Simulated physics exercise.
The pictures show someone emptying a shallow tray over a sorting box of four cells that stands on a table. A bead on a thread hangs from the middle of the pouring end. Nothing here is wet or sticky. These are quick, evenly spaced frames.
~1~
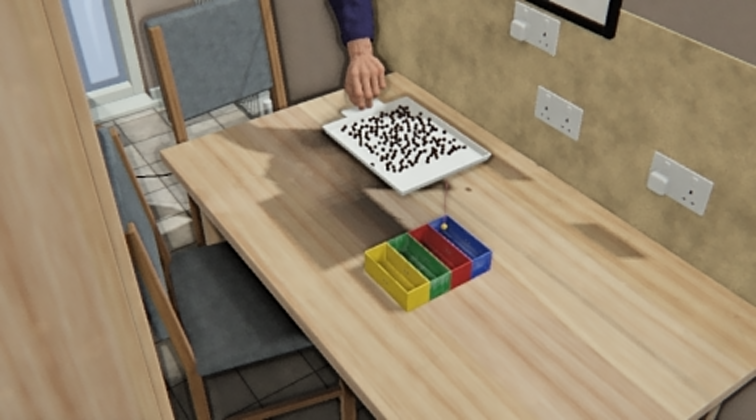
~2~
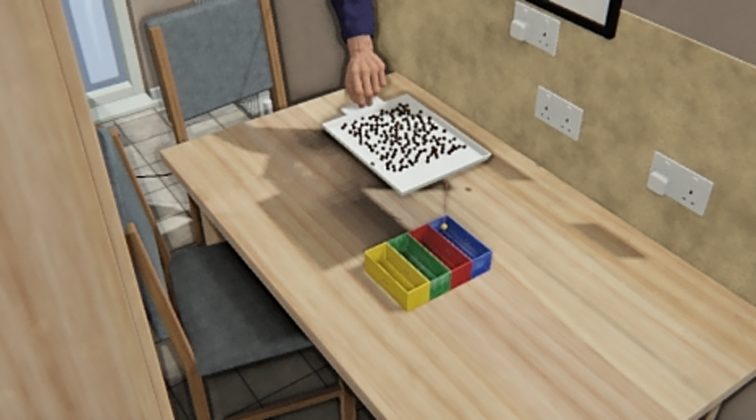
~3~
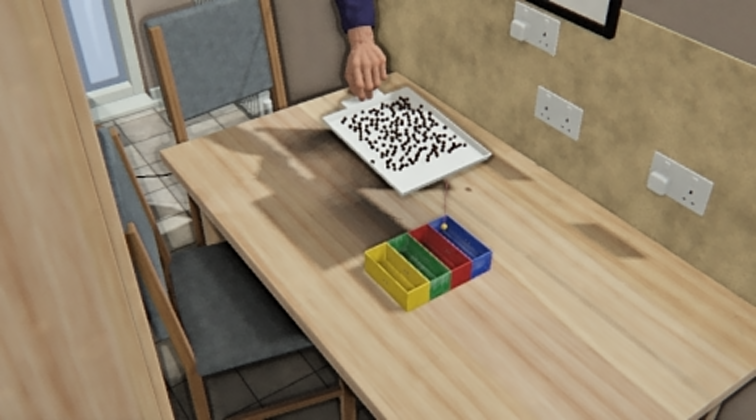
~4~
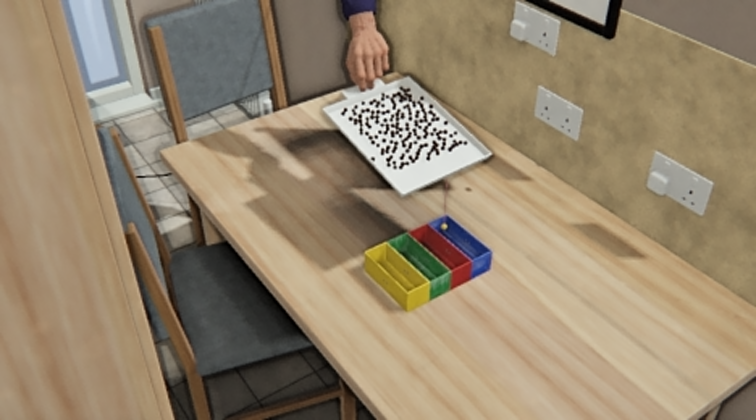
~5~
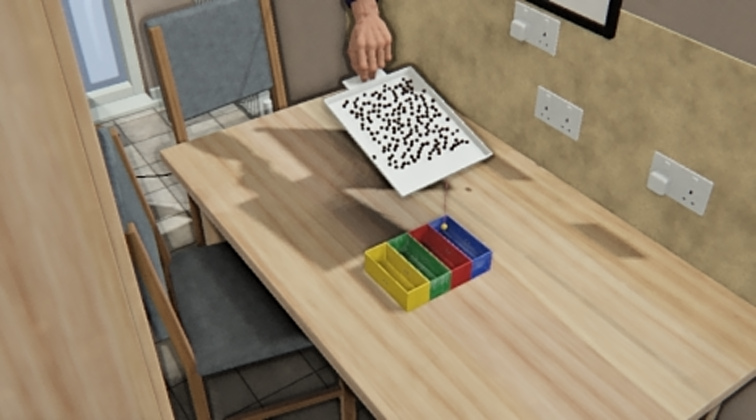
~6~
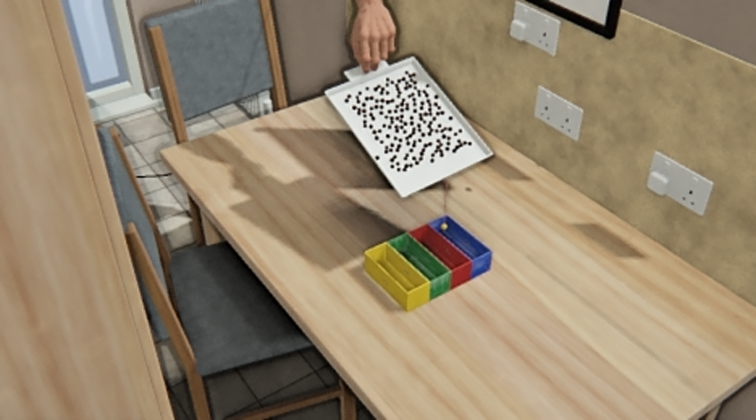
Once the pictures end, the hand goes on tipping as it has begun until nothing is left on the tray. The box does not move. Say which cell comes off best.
The green cell gets the most.
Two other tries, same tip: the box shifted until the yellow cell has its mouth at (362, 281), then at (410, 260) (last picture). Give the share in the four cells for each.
First some 60, then 70 per cent.
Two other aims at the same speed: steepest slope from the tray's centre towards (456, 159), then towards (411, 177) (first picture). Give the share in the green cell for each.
About 0 and 50 per cent.
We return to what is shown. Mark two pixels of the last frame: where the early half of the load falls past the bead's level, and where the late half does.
Around (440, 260) and then (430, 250).
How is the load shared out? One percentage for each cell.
Yellow cell near 10; green cell near 30; red cell near 20; blue cell near 10.
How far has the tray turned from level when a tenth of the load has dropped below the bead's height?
At about 60°.
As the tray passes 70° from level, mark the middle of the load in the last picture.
Close to (442, 237).
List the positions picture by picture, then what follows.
In the first frame, corners of the pouring end at (403, 189) and (487, 154), level; middle of the load at (400, 140), chocolate balls; bead on its thread at (444, 227); yellow cell at (418, 295); green cell at (440, 284); red cell at (461, 274); blue cell at (481, 264).
In the second frame, corners of the pouring end at (403, 189) and (487, 154), level; middle of the load at (400, 139).
In the third frame, corners of the pouring end at (403, 190) and (488, 153), tipped barely, lowest at the left corner; middle of the load at (400, 135).
In the fourth frame, corners of the pouring end at (403, 191) and (488, 153), tipped a little, lowest at the left corner; middle of the load at (401, 130).
In the fifth frame, corners of the pouring end at (403, 193) and (489, 153), tipped clearly, lowest at the left corner; middle of the load at (403, 125).
In the sixth frame, corners of the pouring end at (404, 194) and (489, 153), tipped clearly, lowest at the left corner; middle of the load at (405, 124), all on the move; yellow cell at (418, 295); green cell at (440, 284); red cell at (461, 274); blue cell at (481, 264).
Soon after the last picture, tray tipped steeply; about a quarter on the tray; a small part in the green cell; a small part in the red cell; a small part in the yellow cell; a small part in the blue cell; about a third falling or outside the box.
A little later, tray tipped past a quarter turn; about a third in the green cell; about a quarter in the red cell; a small part in the blue cell; a small part in the yellow cell; about a quarter falling or outside the box.
Later still, tray tipped past a quarter turn; about a third in the green cell; about a quarter in the red cell; a small part in the blue cell; a small part in the yellow cell; about a quarter falling or outside the box.
At rest, tray tipped past a quarter turn; about a third in the green cell; about a quarter in the red cell; a small part in the blue cell; a small part in the yellow cell; about a quarter outside the box.
